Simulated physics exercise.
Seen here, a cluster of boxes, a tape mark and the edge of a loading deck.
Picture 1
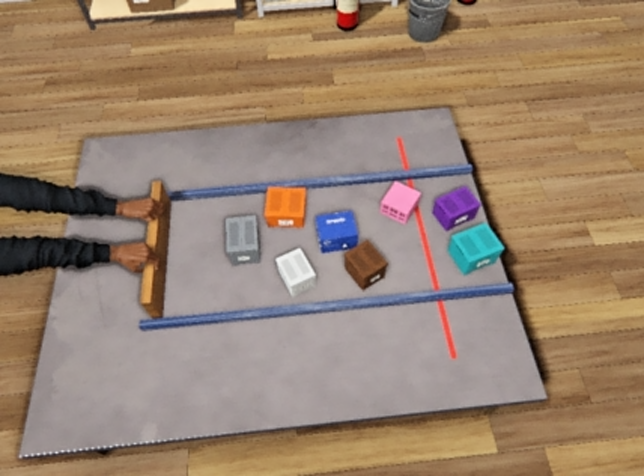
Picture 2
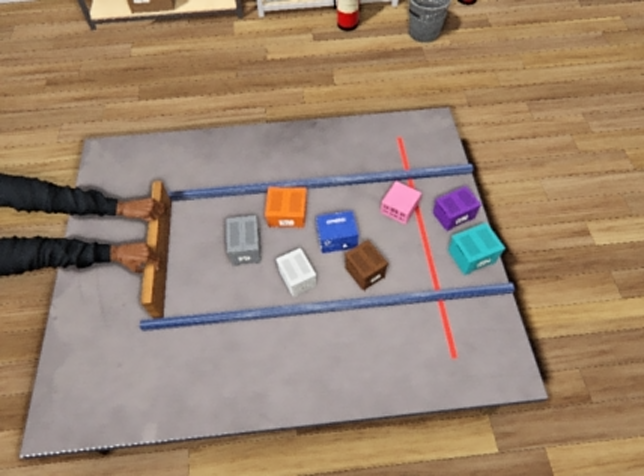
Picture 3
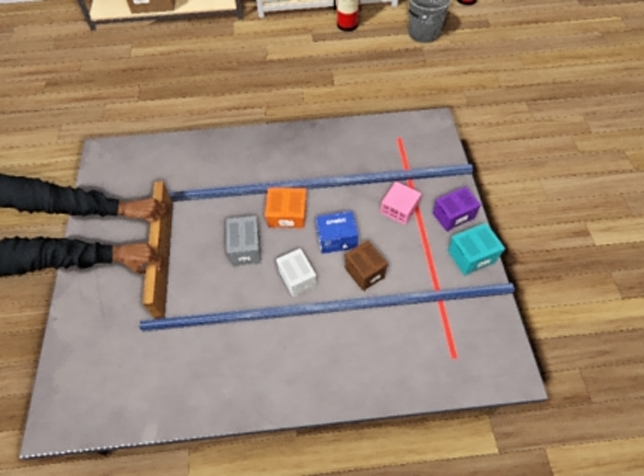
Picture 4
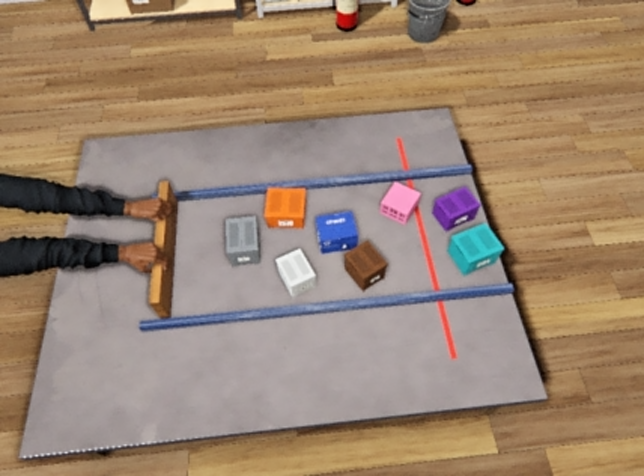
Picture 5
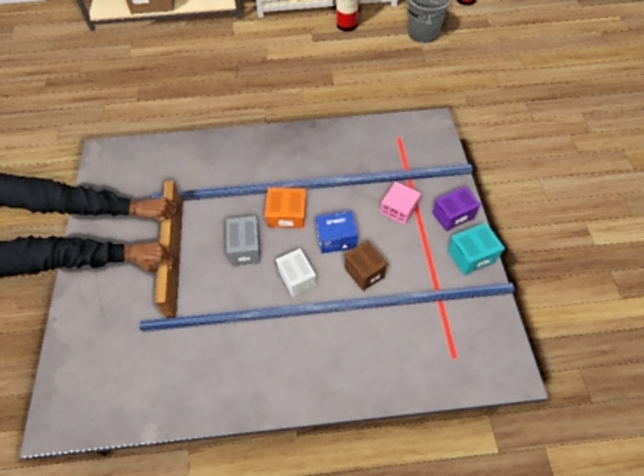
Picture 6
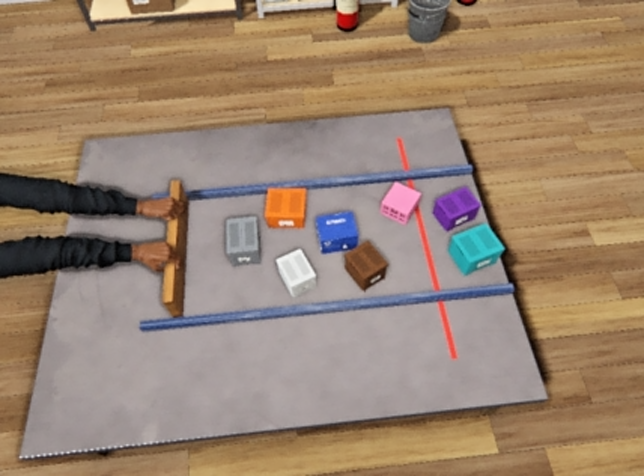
The clip opens on two hands holding a wooden plank at the left of a grey deck, with eight colourful boxes spread between two blue rails and a red tape line across the right side. The hands then slide the plank slightly rightward, narrowing the gap to the grey box, while the boxes stay still.
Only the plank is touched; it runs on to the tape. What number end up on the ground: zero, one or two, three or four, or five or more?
As it turns out, the number that fall off is one or two.
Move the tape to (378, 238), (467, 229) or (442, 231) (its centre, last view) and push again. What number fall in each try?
The counts: 0, 5 and 3.
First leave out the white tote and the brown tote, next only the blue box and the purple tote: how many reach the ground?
1 in the first case, 1 in the second.
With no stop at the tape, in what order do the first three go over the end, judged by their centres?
In order: The purple tote, then the turquoise tote, then the pink crate.
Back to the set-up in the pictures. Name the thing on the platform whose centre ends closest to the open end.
The pink crate ends nearest.
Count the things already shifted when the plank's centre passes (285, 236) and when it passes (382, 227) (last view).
The counts are 3 and 7.
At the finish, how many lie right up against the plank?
3 of them.
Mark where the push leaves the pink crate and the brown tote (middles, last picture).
The pink crate at (467, 193), the brown tote at (474, 257).
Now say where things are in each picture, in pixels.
In the first picture, turquoise tote (474, 250); purple tote (456, 209); pink crate (400, 203); plank (158, 248); tape (423, 233).
In the second picture, purple tote (456, 209); grey tote (244, 241).
In the third picture, pink crate (401, 203); plank (160, 248).
In the fourth picture, turquoise tote (474, 250); white tote (296, 274).
In the fifth picture, purple tote (456, 209); blue box (337, 233).
In the sixth picture, turquoise tote (475, 250); purple tote (456, 210); pink crate (401, 204); plank (177, 247); tape (423, 233).
Early on, none off yet; turquoise tote at rest near (475, 250); purple tote at rest near (456, 210); pink crate at rest near (401, 204).
A while later, none off yet; turquoise tote at rest near (475, 250); purple tote at rest near (456, 210); pink crate moving near (403, 202).
Finally, the number that fall off is one or two; lost, purple tote and turquoise tote.
